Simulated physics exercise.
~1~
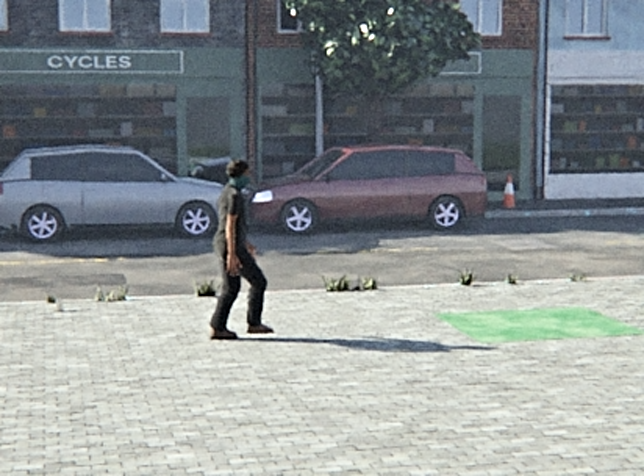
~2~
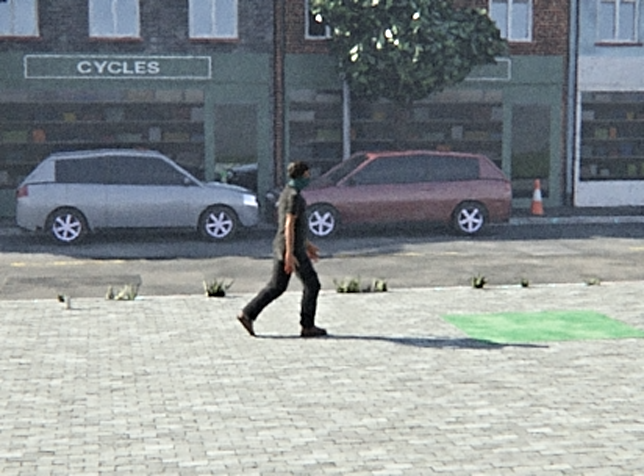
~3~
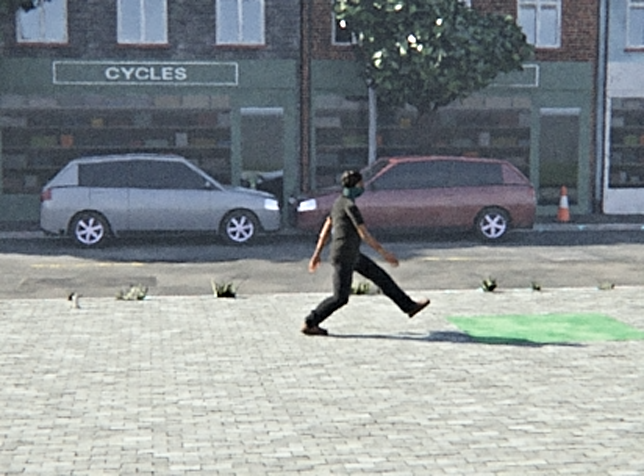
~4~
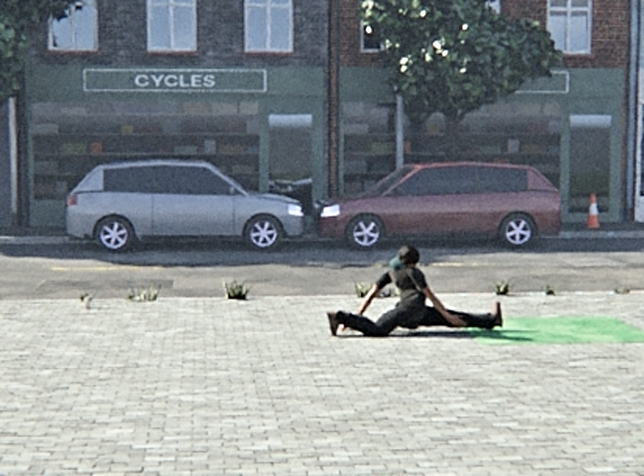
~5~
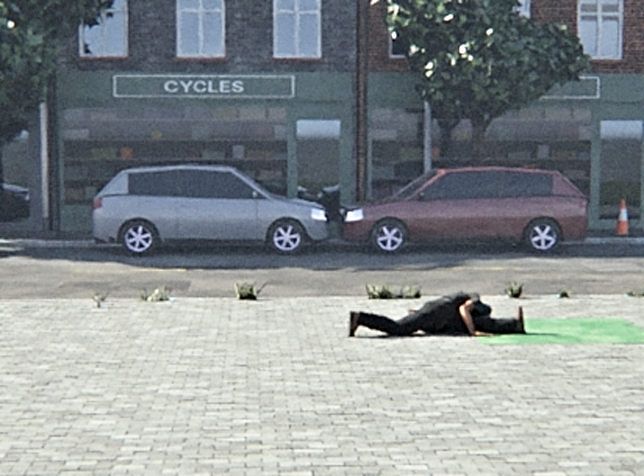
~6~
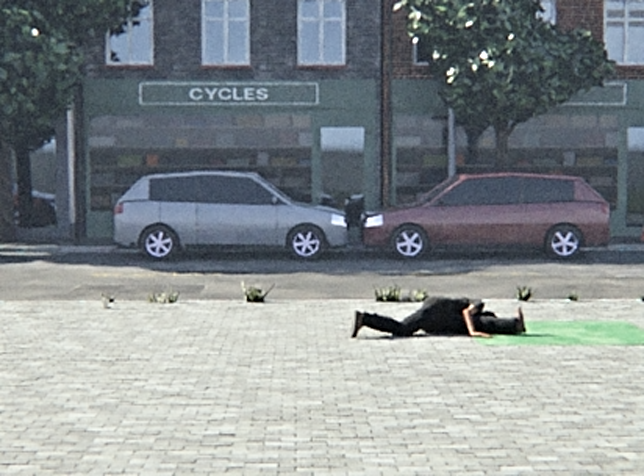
A person in dark clothes striding right across paving, dropping into a split and folding forward, head over a green mat's near edge.
